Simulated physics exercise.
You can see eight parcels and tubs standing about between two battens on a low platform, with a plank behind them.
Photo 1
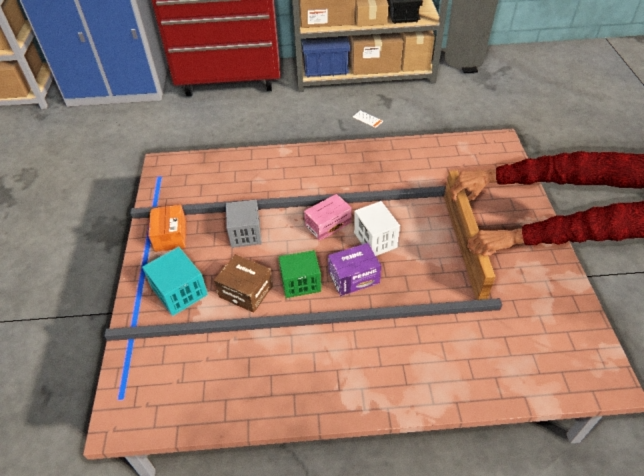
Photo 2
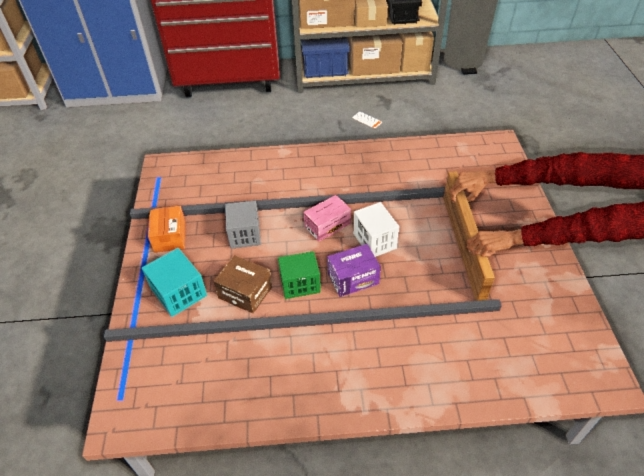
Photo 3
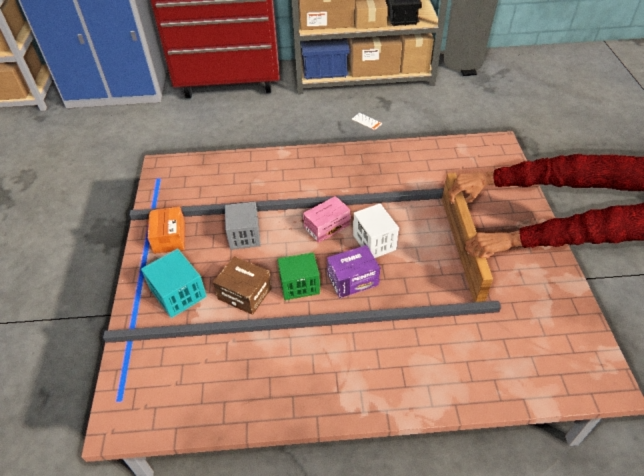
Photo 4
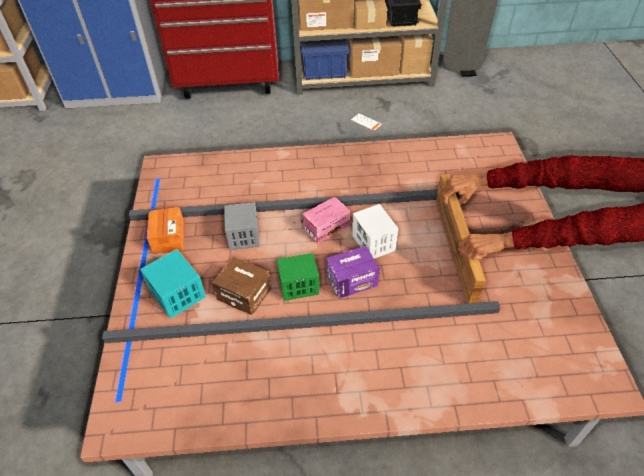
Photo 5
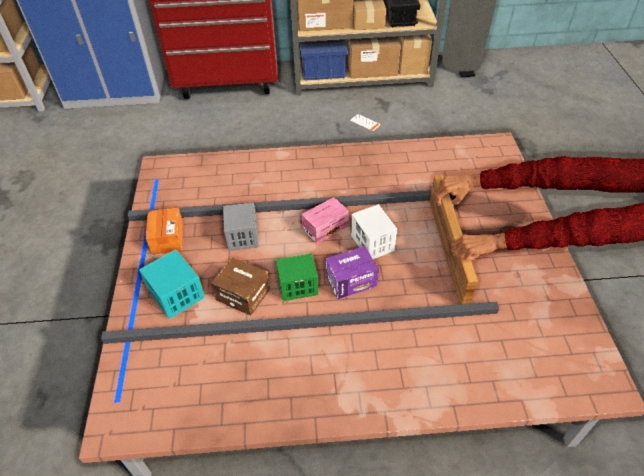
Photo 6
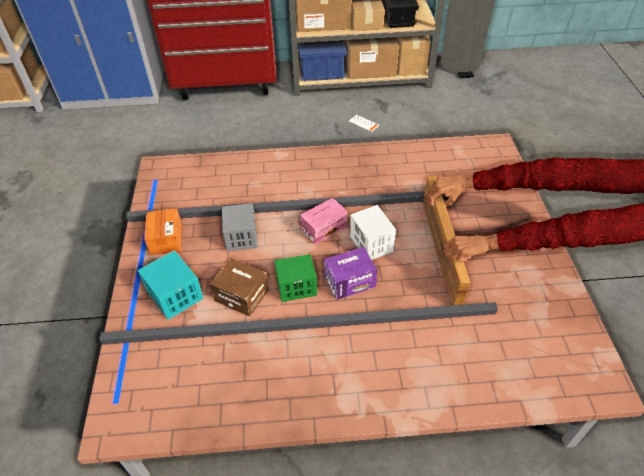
Two red-sleeved arms reach in from the right over a low brick-patterned platform in a workshop, seen from above at an angle. Between two dark battens stand orange, turquoise, grey, brown, green, pink, purple and white parcels and crates, with blue tape at the left and a wooden plank at the right. The hands slide the plank slightly left, not touching the items, while the view drifts very slightly.
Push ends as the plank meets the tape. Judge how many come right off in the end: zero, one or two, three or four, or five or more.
The push is going to send five or more over the edge.
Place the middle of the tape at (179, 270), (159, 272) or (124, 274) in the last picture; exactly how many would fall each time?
It would be 3, then 5, then 8.
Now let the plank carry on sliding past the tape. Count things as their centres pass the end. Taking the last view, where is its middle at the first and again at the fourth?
About (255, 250), then about (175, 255).
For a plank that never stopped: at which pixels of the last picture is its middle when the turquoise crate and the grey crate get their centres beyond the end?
For the turquoise crate, about (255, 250); for the grey crate, about (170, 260).
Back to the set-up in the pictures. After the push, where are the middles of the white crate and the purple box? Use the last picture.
I'd put one at around (123, 248) and the other at around (110, 286).
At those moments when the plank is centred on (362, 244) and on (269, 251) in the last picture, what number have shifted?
3 by the first point, 7 by the second.
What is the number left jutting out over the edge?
It would come to 3.
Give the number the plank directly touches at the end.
3.
Soon after, none off yet; orange parcel at rest near (164, 232); turquoise crate at rest near (171, 285); grey crate at rest near (240, 227).
Then, none off yet; orange parcel moved a little near (155, 232); turquoise crate tipped a little near (94, 288); grey crate moved about its own width near (191, 236).
By the end, the number that fall off is five or more; fallen, green crate, brown box, grey crate, turquoise crate and orange parcel.
